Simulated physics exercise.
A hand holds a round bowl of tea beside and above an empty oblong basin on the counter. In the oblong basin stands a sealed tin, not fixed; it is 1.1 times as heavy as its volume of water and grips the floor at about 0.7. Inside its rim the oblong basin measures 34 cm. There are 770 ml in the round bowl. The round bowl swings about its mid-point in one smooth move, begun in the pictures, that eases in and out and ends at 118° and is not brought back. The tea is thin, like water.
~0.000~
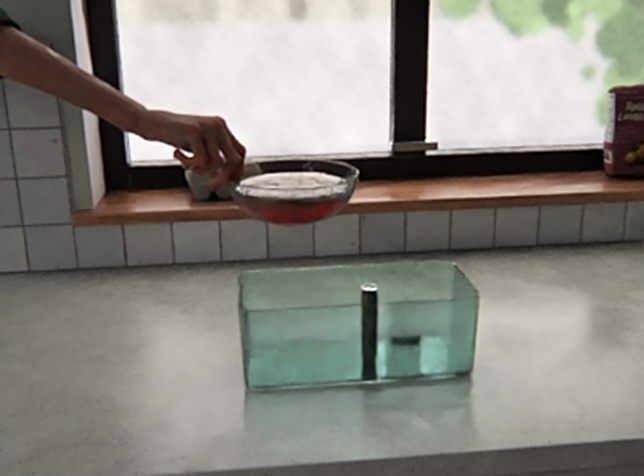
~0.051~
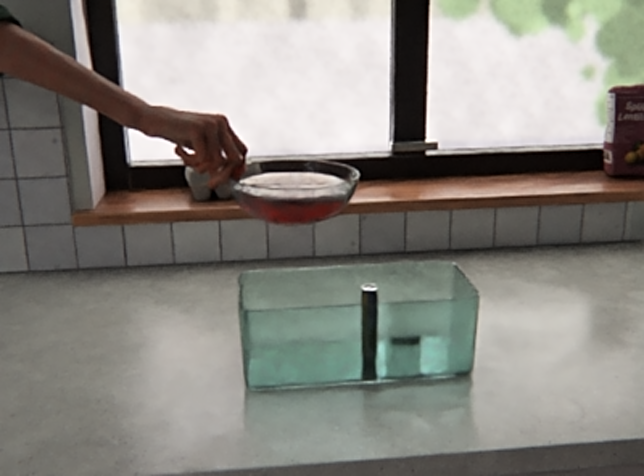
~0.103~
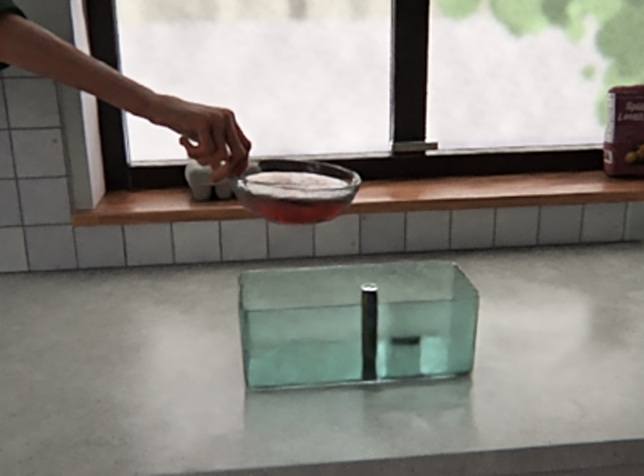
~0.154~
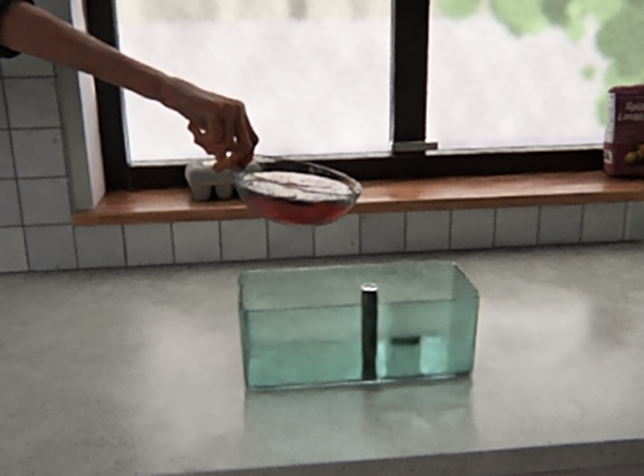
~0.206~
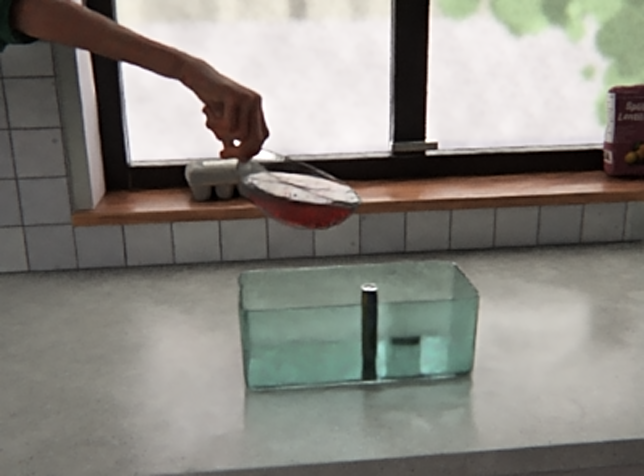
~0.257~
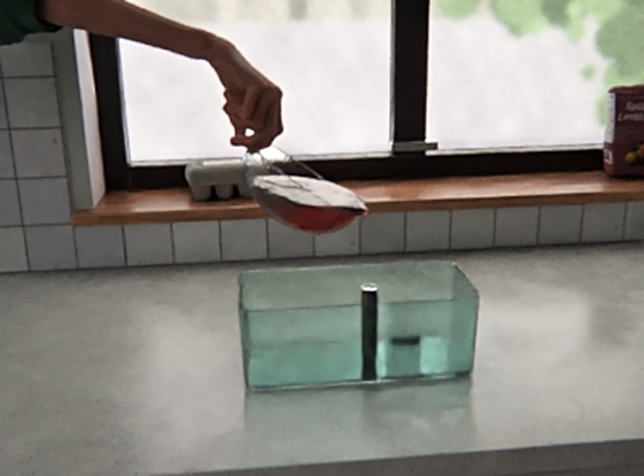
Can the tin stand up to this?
It stays up.
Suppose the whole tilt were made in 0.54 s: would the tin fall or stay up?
Then it keeps standing.
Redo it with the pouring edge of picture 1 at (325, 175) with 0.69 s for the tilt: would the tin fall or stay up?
Then it topples.
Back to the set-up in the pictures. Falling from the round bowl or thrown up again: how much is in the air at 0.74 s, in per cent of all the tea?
Some 9 per cent.
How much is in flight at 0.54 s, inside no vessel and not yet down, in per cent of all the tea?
Near 14 in a hundred.
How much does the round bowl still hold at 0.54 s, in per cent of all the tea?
Near 1 in a hundred.
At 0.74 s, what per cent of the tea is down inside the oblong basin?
About 90 per cent.
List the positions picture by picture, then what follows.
The first frame shows tilt 0°; pouring edge (357, 172); surface from (232, 188) to (351, 183); the oblong basin's rim runs from (239, 292) to (467, 279); the tin's top is at (370, 291).
The second frame shows tilt 2°; pouring edge (358, 174); surface from (232, 187) to (352, 184).
The third frame shows tilt 6°; pouring edge (359, 179); surface from (233, 184) to (353, 187).
The fourth frame shows tilt 14°; pouring edge (360, 187); surface from (236, 181) to (355, 191).
The fifth frame shows tilt 24°; pouring edge (360, 199); surface from (242, 181) to (359, 194).
The sixth frame shows tilt 36°; pouring edge (357, 212); surface from (249, 183) to (343, 195); 6 per cent is over the edge.
Then, 0.54 s in, the tilt is 104° and 1 per cent is still to pour; the tin stands where it began.
Then, 0.74 s in, the tilt is 118° and 0 per cent is still to pour; the tin stands where it began.
Then, 0.96 s in, the tilt is 118° and 0 per cent is still to pour; the tin stands where it began.
Then, 1.19 s in, the tilt is 118° and 0 per cent is still to pour; the tin stands where it began.
Finally, the tin stands where it began.
